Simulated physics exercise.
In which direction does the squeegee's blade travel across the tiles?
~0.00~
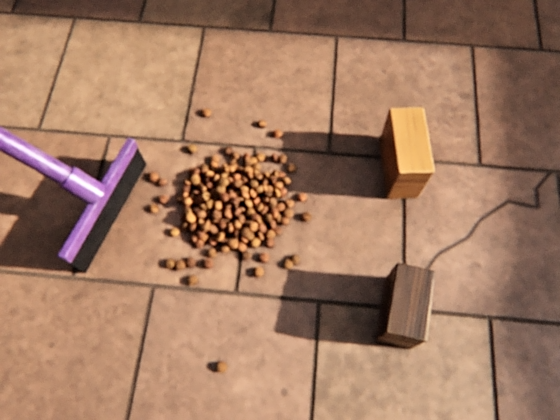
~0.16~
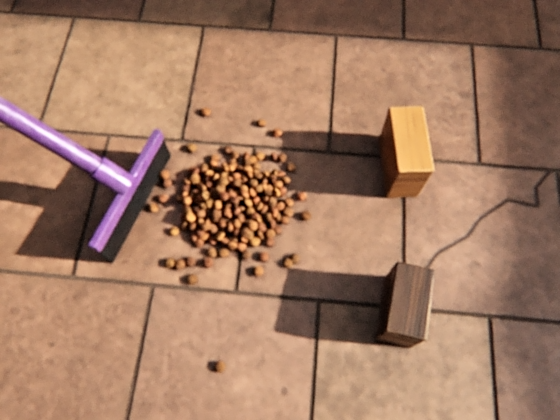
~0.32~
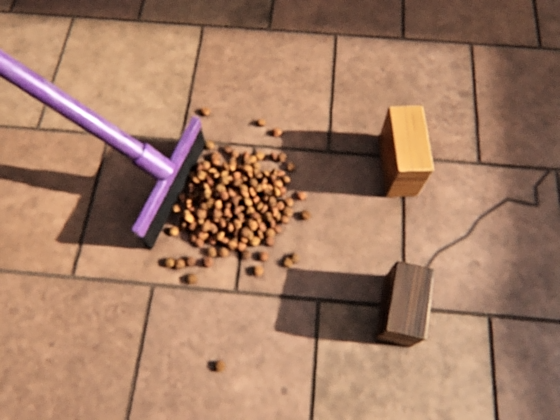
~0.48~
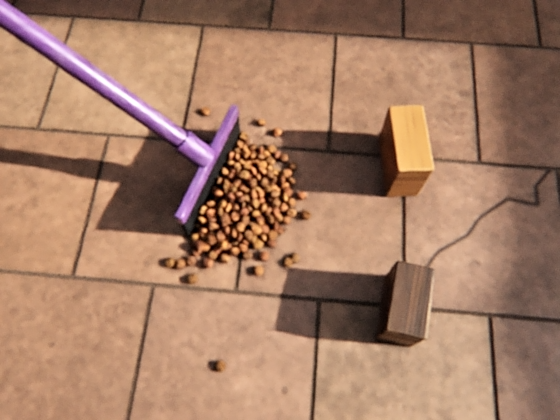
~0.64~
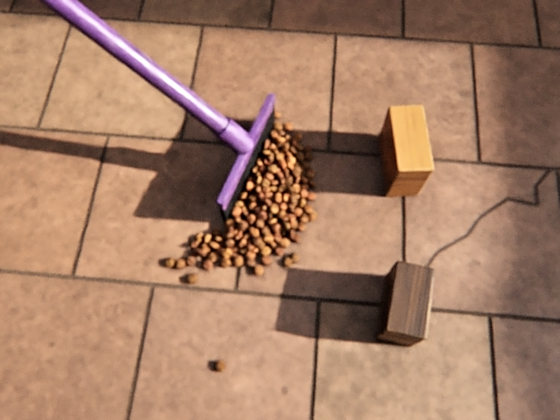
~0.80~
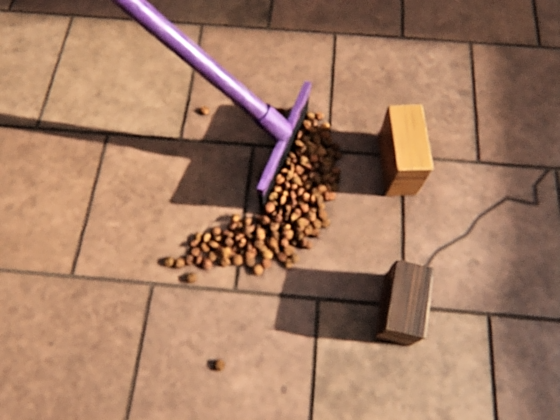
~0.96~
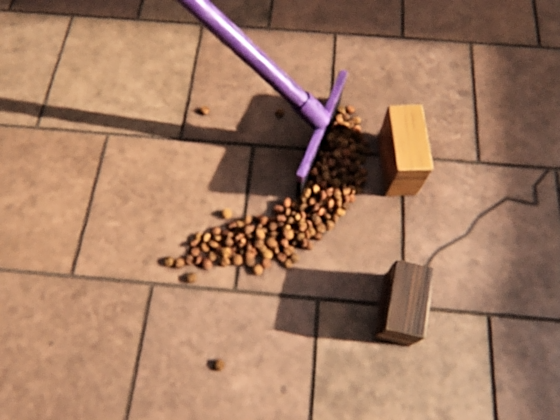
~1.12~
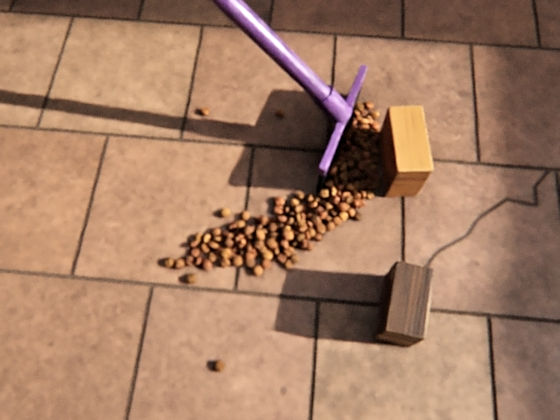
The blade travels to the right, drifting slightly upward in the view as it nears the pale wooden block.
